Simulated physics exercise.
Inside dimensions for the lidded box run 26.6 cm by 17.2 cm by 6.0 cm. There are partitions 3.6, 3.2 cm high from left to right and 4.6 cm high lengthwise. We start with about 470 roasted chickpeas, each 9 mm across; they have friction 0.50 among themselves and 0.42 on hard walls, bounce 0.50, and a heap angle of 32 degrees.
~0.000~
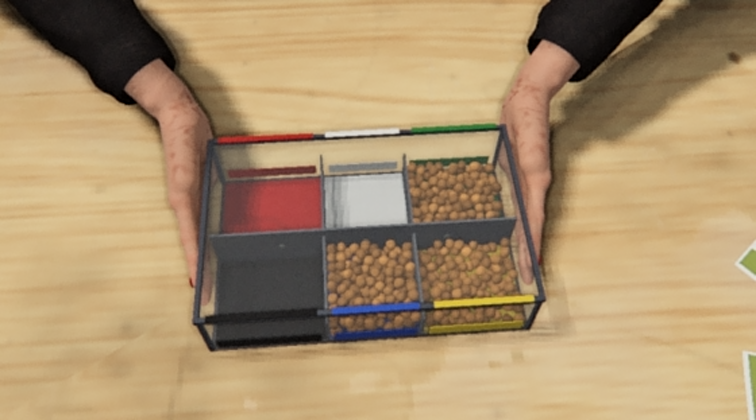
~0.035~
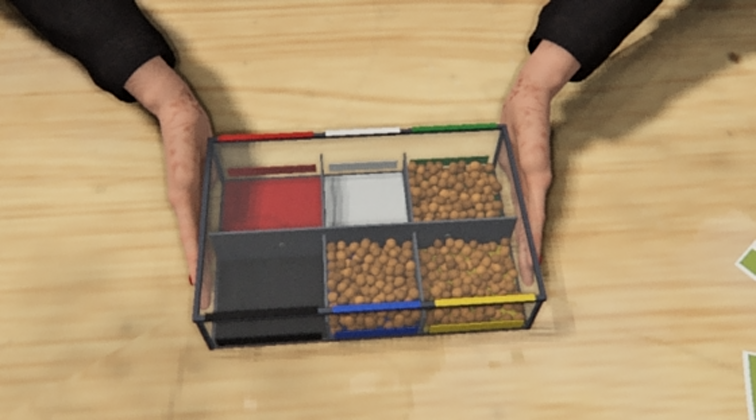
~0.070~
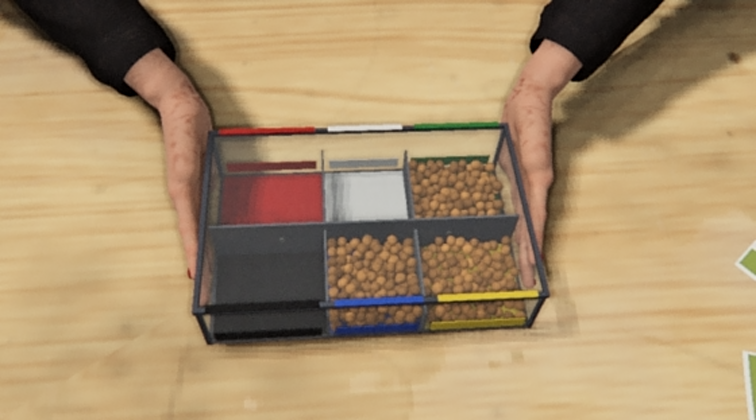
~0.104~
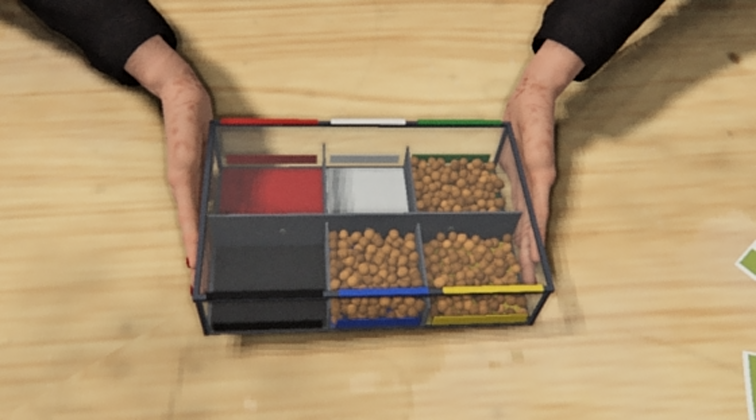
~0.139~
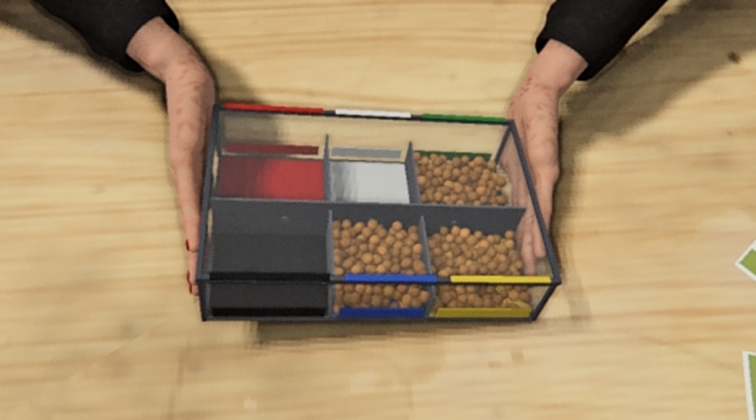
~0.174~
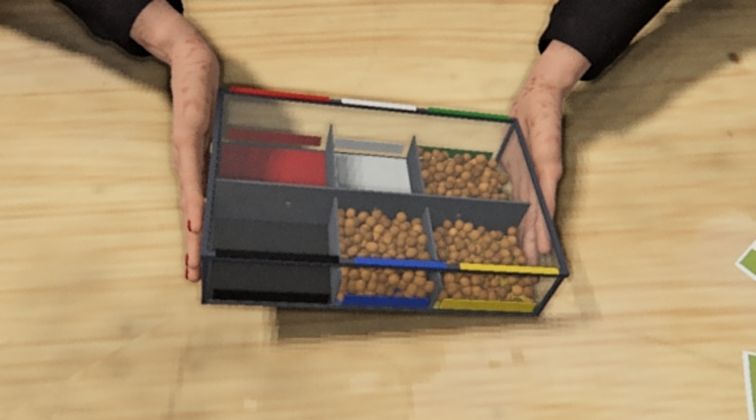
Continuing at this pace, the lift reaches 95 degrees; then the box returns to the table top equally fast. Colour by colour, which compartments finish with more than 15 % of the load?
Red: No, blue: No, green: Yes, yellow: Yes, white: No, black: No.
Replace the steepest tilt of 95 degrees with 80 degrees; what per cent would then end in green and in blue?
You'd see green with 45 % and blue with 15 %.
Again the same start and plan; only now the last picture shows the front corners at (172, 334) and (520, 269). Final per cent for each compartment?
So it works out as red at 10 percent, blue at 40 percent, green at 5 percent, yellow at 5 percent, white at 10 percent and black at 30 percent.
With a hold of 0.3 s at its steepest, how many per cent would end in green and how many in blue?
Green 50; blue 5.
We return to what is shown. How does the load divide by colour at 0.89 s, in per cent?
Red 0 %, blue 25 %, green 40 %, yellow 35 %, white 0 %, black 0 %.
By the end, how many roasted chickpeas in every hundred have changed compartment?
Near 30 in a hundred.
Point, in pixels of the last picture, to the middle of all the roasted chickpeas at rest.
Approximately (476, 244) in the last picture.
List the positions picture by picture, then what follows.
In the first picture, box tilt 0 degrees, front corners at (199, 319) and (540, 297); blue 40 %, green 35 %, yellow 25 %.
In the second picture, box tilt 1 degrees, front corners at (198, 317) and (541, 296).
In the third picture, box tilt 3 degrees, front corners at (198, 309) and (544, 293).
In the fourth picture, box tilt 6 degrees, front corners at (199, 296) and (549, 287), lowest corner right back.
In the fifth picture, box tilt 10 degrees, front corners at (201, 276) and (555, 280), lowest corner right back.
In the sixth picture, box tilt 14 degrees, front corners at (207, 253) and (563, 272), lowest corner right back; blue 40 %, green 35 %, yellow 25 %. Its pace works out near 125 degrees a second.
Then, at 0.89 s, tilt 95 degrees; blue 25 %, green 40 %, yellow 35 %.
After 1.37 s, tilt 43 degrees; blue 10 %, green 45 %, yellow 45 %.
After 1.92 s, tilt 0 degrees; blue 10 %, green 45 %, yellow 45 %.
At rest (2.4 s), red 0 %, blue 10 %, green 45 %, yellow 45 %, white 0 %, black 0 %.
